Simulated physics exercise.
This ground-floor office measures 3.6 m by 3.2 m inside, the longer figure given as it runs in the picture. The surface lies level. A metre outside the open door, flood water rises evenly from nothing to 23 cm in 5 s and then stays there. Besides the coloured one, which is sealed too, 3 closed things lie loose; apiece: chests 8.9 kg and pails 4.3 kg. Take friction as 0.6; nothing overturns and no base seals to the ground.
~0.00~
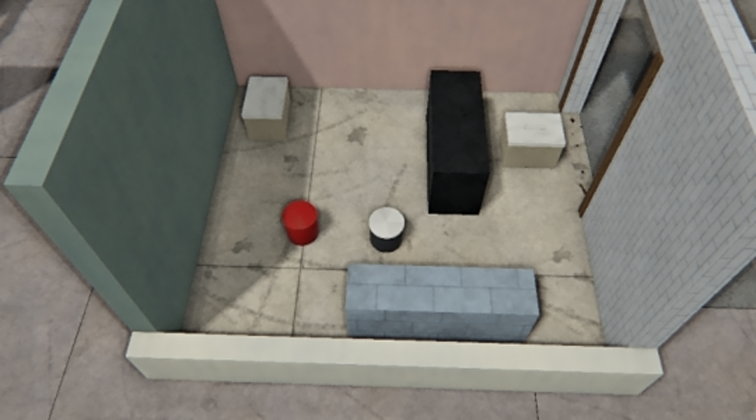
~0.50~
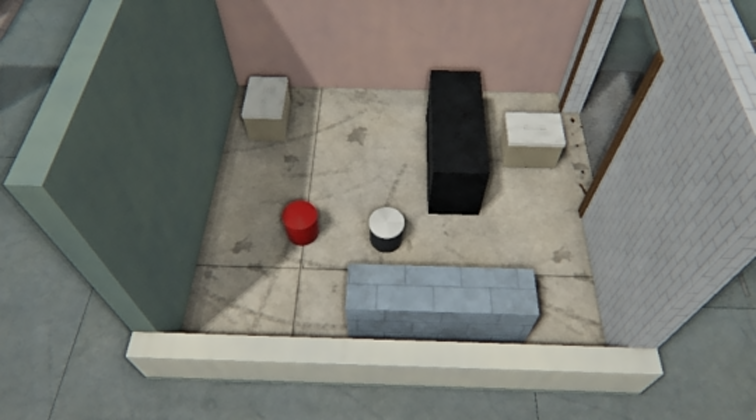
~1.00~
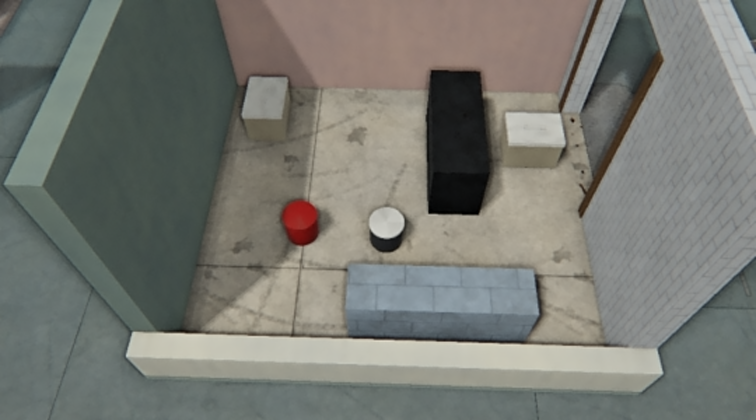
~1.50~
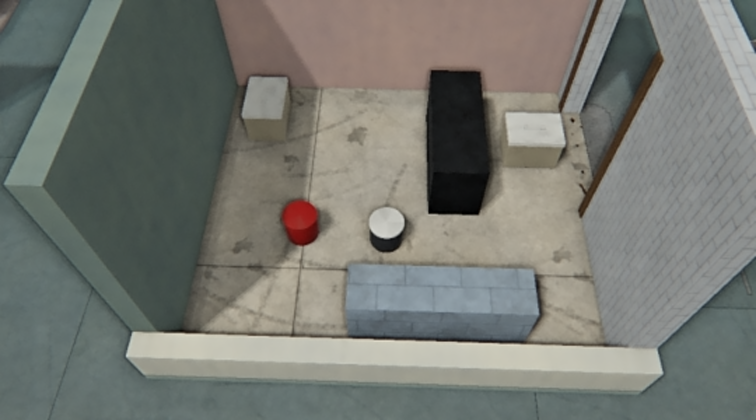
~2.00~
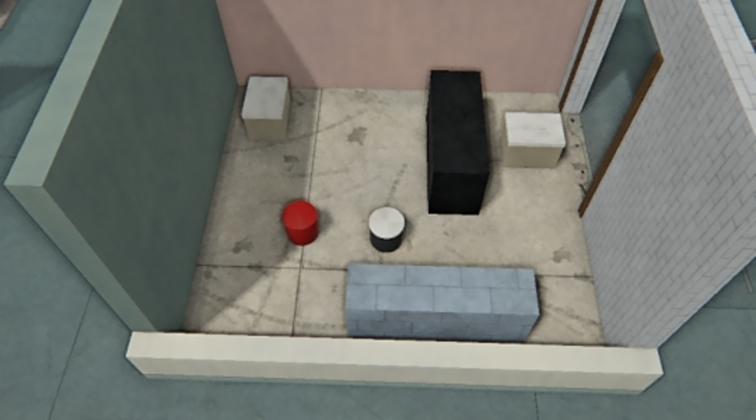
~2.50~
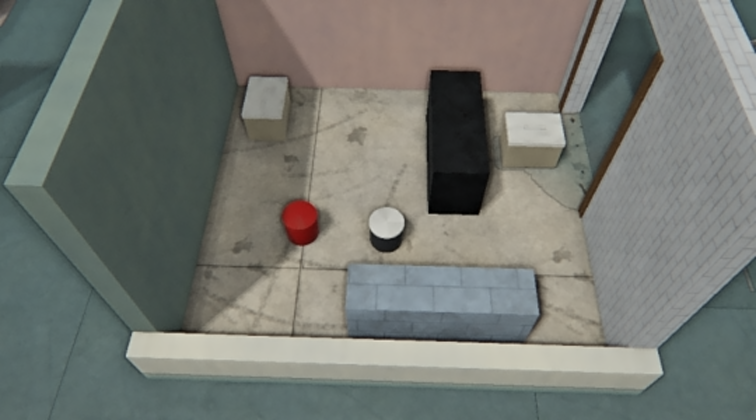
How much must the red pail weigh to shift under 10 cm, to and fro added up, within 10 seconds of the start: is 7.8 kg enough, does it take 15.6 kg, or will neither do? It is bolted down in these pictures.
I expect that only the larger load is enough.
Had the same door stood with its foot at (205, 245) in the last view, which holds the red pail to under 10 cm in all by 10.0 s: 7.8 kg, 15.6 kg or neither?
In that case neither load is enough.
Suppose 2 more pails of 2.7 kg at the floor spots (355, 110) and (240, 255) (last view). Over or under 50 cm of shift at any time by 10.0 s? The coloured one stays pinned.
In turn: More, short of it.
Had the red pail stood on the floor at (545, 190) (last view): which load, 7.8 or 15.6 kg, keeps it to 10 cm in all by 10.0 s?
Neither holds.
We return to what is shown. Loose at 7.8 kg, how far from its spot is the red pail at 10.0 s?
About 60 cm.
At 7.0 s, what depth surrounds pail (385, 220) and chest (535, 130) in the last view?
Roughly 3 and 19 cm.
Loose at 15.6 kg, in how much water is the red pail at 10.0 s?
About 11 cm.
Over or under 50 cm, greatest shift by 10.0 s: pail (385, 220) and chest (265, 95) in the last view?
In that order: Short of it, past it.
After 3.5 s the red pail would be 0 cm from its start with 7.8 kg and 0 cm from its start with 15.6 kg; 0 cm of water round it then.
After 4.5 s the red pail would be 0 cm from its start with 7.8 kg and 0 cm from its start with 15.6 kg; 0 cm of water round it then.
After 7.0 s the red pail would be 0 cm from its start with 7.8 kg and 0 cm from its start with 15.6 kg; 4 cm of water round it then.
After 10.0 s the red pail would be 57 cm from its start with 7.8 kg and 1 cm from its start with 15.6 kg; 11 cm of water round it then.
